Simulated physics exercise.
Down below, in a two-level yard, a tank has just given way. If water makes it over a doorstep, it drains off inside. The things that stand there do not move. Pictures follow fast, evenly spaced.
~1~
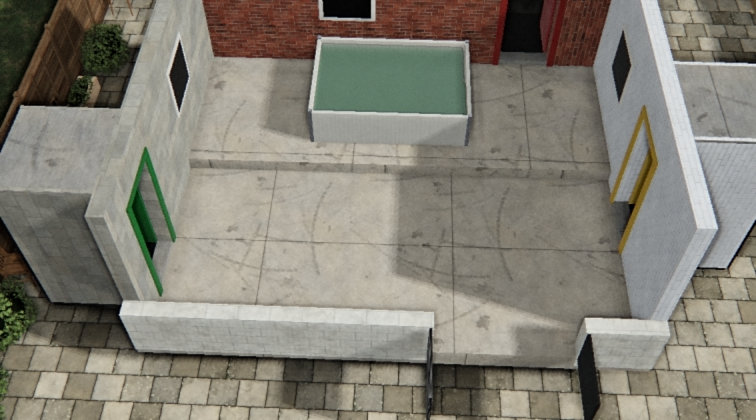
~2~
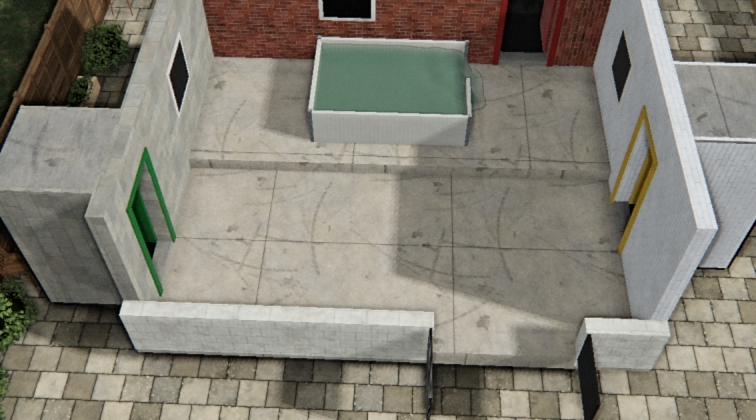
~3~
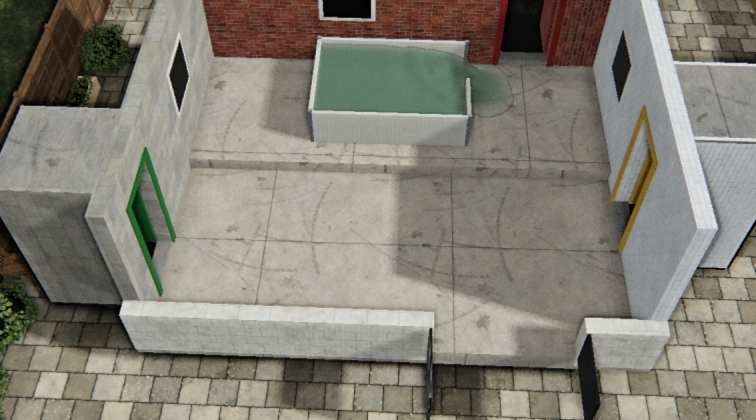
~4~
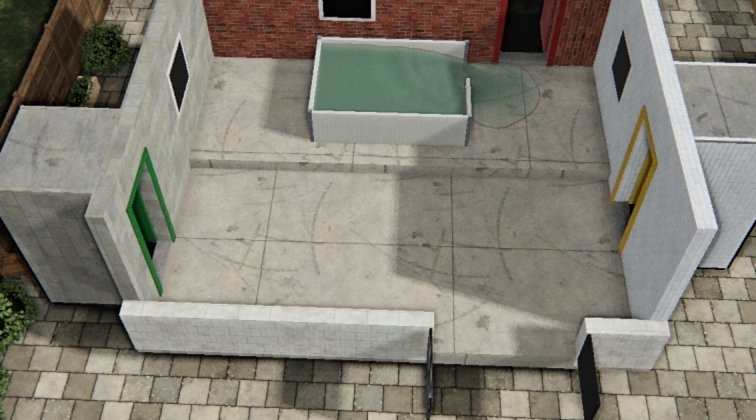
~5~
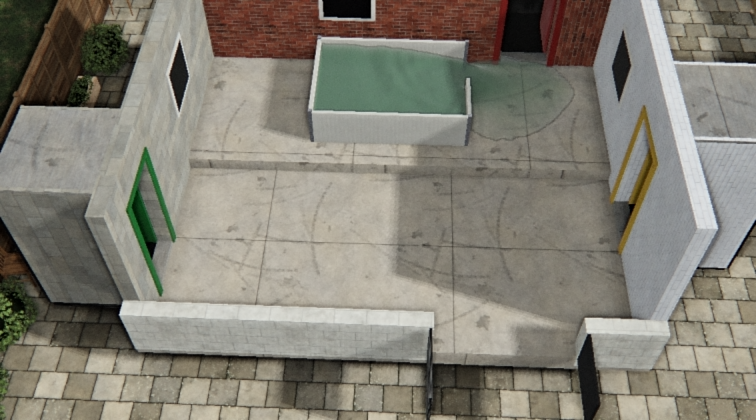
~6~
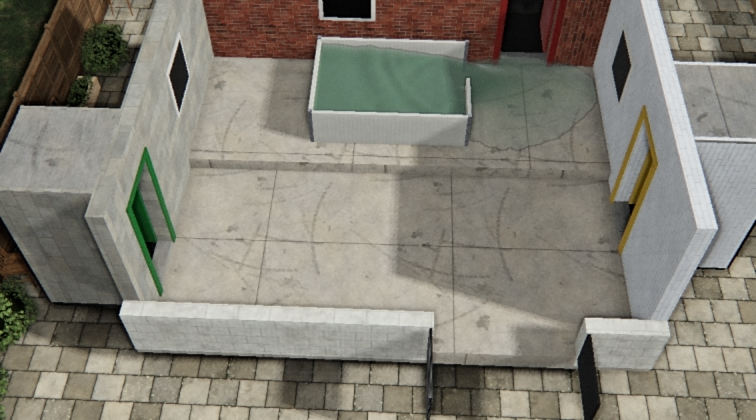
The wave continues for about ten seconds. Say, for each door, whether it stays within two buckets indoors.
The red door does not stay within it; the yellow door stays within it; the green door stays within it.
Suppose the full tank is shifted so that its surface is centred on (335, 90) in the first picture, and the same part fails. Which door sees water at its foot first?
Answer: The red one.
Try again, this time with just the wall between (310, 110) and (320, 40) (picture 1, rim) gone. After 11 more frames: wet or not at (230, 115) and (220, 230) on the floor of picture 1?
In order - first: Drenched, second: Drenched.
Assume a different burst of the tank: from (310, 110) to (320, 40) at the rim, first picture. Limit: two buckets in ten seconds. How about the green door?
Note: Green door crosses the line.
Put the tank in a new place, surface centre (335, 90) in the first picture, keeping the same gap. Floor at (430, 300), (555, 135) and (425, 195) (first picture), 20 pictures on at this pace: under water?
Bone-dry, soaked, bone-dry.
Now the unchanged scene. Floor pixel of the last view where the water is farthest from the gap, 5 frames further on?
Farthest reach: About (604, 167).
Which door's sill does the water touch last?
I'd go with the green one.
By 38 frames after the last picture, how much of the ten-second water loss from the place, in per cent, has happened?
Near 55 %.
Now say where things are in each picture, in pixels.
In the first frame, still water in the tank at (391, 79).
In the second frame, water pours out at (464, 79) and has run to (472, 71).
In the third frame, water pours out at (464, 82) and has run to (509, 99).
In the fourth frame, the front is at (536, 98), out from the gap at (463, 82).
In the fifth frame, the front is at (567, 87), out from the gap at (463, 82).
In the sixth frame, water pours out at (464, 82) and has run to (593, 83).
A moment on, water covers 15 % of the floor; the red door under two buckets in, the yellow door not reached, the green door not reached.
Next, water covers 15 % of the floor; the red door over two buckets in, the yellow door wet at the sill, nothing in, the green door not reached.
Then, water covers 40 % of the floor; the red door far over two buckets in, the yellow door wet at the sill, nothing in, the green door not reached.
Later, water covers 55 % of the floor; the red door far over two buckets in, the yellow door wet at the sill, nothing in, the green door not reached.
In the end, water covers 75 % of the floor; the red door far over two buckets in, the yellow door wet at the sill, nothing in, the green door under two buckets in.
